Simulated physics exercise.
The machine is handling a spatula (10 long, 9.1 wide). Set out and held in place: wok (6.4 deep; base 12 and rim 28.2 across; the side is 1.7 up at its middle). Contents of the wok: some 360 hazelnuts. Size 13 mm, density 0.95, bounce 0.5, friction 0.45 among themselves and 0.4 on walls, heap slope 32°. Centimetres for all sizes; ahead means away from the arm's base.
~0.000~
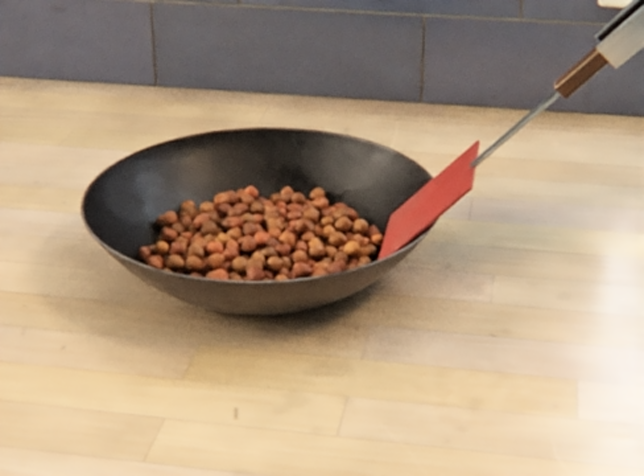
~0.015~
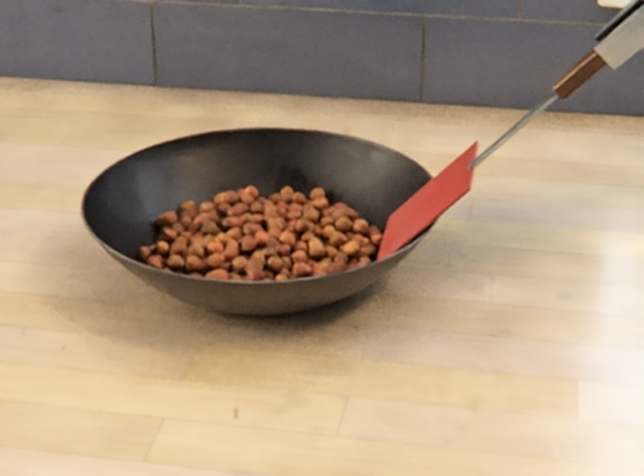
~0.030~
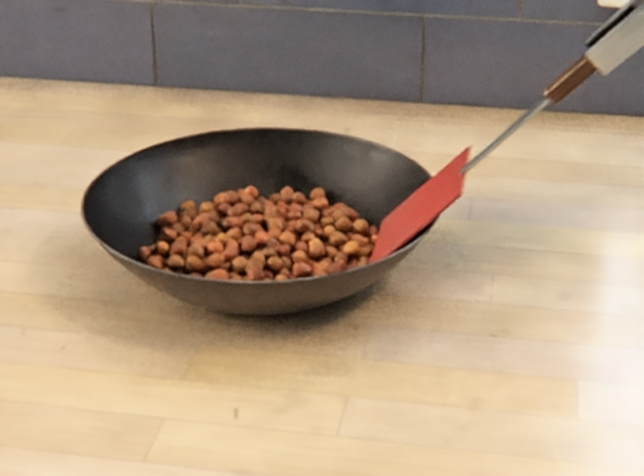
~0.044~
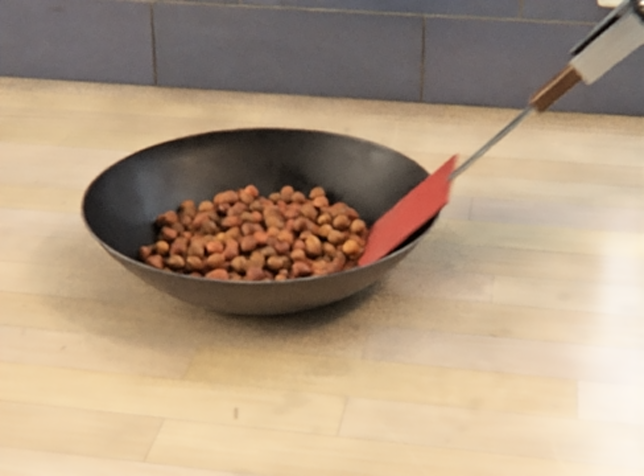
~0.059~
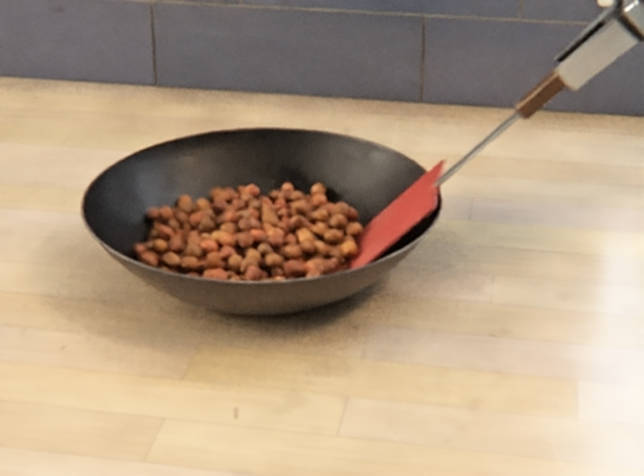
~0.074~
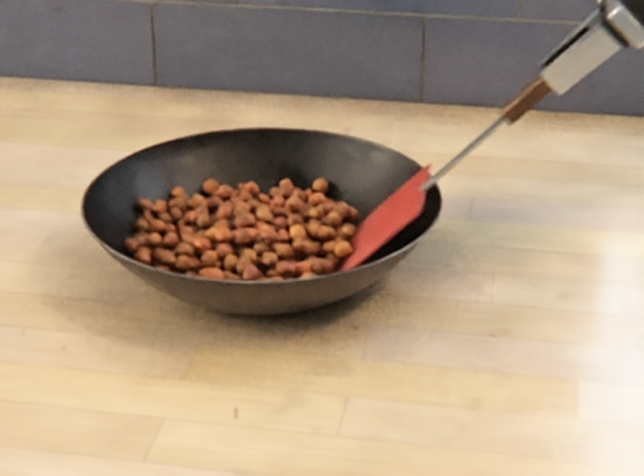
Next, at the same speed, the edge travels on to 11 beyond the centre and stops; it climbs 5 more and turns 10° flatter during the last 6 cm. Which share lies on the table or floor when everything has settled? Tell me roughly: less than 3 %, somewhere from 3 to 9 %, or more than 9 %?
More than 9 %.
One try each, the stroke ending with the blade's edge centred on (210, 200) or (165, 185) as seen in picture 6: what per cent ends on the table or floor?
Respectively some 0 and 15 percent end on the table or floor.
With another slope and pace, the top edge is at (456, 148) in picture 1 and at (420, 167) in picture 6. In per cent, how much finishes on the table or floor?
Near 30 in a hundred.
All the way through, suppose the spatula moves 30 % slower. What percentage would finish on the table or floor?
Estimated share: Some 30 %.
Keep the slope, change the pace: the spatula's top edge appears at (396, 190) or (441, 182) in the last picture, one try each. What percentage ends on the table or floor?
That comes to some 45 and some 30 percent, in that order.
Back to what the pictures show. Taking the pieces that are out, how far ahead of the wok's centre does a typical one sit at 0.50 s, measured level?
22 cm.
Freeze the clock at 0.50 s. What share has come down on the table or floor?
Roughly 15 per cent.
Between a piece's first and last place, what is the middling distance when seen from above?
6 cm.
After 0.17 s, sloping 47°, highest piece 6 above the table; 359 in the wok.
After 0.26 s, sloping 45°, highest piece 8 above the table; 358 in the wok, 1 on the blade or in flight.
After 0.50 s, sloping 37°, highest piece 14 above the table; 238 in the wok, 53 on the table or floor, 68 on the blade or in flight.
After 1.55 s, sloping 37°, highest piece 4 above the table; 238 in the wok, 121 on the table or floor.
In the end, 238 in the wok, 121 on the table or floor. That is 34 % on the table or floor.
